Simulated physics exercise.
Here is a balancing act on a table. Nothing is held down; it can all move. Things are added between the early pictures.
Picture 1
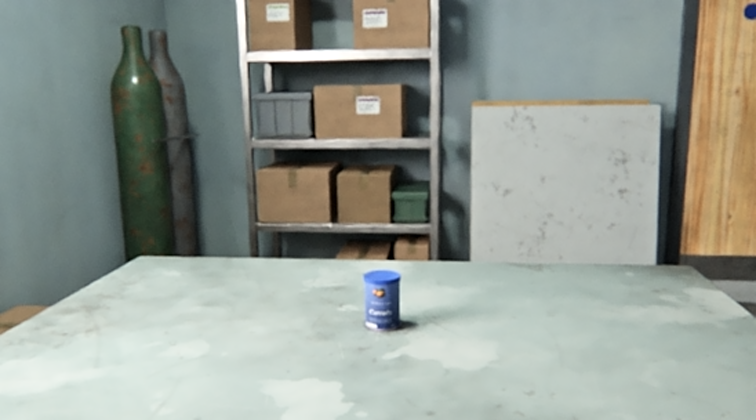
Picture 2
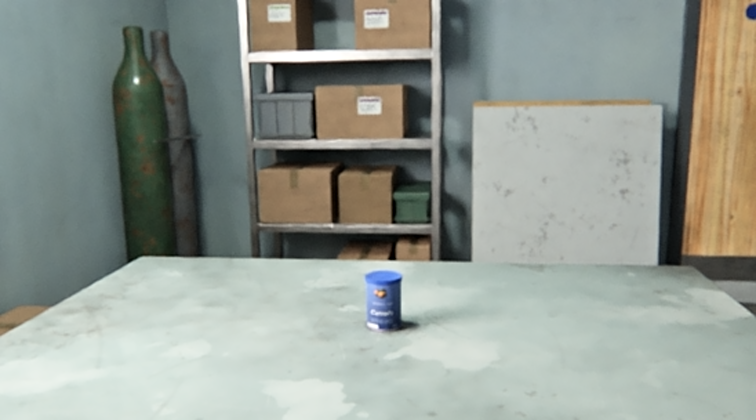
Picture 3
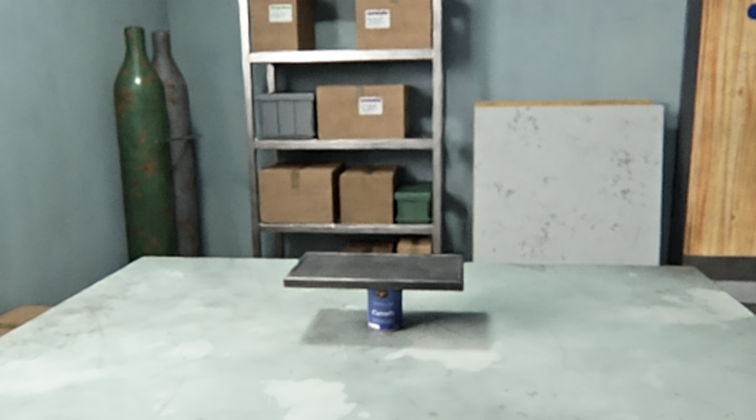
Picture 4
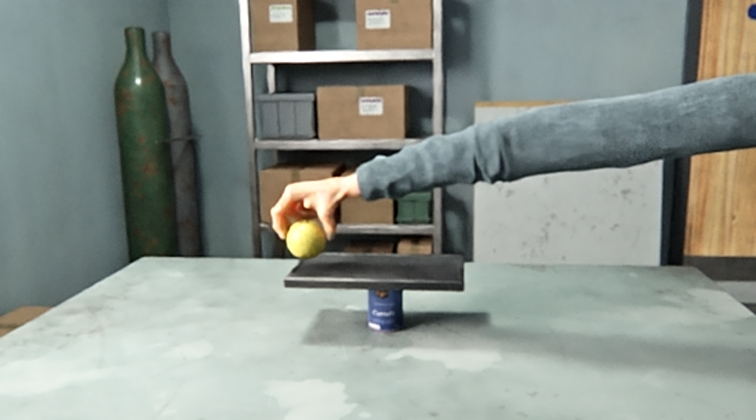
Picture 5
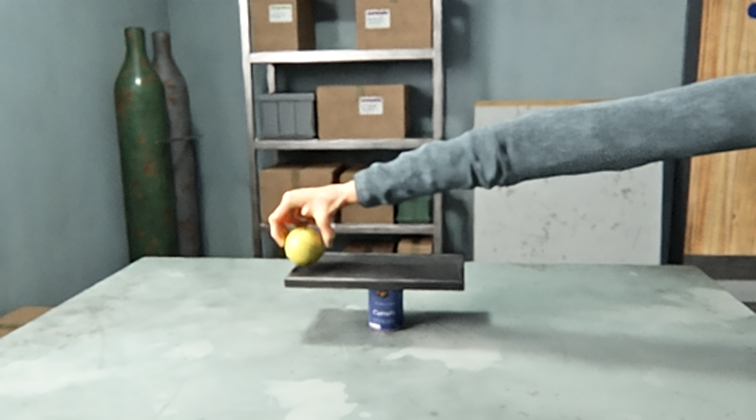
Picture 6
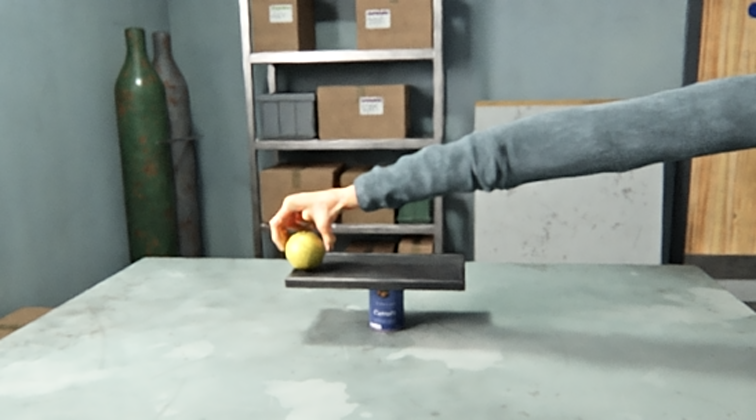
On a table in a storage room, a blue tin stood alone until a dark board appeared on top, and then a hand lowered a yellow apple onto the board's left end and kept hold.
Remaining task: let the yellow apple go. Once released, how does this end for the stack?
It is going to fail to remain upright.
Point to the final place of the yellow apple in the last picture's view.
It ends near (248, 314).
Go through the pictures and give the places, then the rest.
In the first frame, the last thing is not in view yet; blue tin (382, 300).
In the second frame, the last thing is not in view yet; blue tin (384, 301).
In the third frame, the last thing is not in view yet; blue tin (385, 301).
In the fourth frame, still above its spot; yellow apple (307, 240); blue tin (385, 301).
In the fifth frame, still above its spot; yellow apple (305, 246); blue tin (386, 301).
In the sixth frame, set down, still held; yellow apple (306, 251); blue tin (387, 301).
Then, 0.40 s after the last picture, yellow apple now fallen; black lid tipped 48° from how it was.
Then, 0.60 s after the last picture, black lid tipped 33° from how it was.
At rest, fallen, yellow apple; moved from the start, black lid; blue tin in place. Seen from the same camera at the end, yellow apple near (248, 315). The stack gives way.
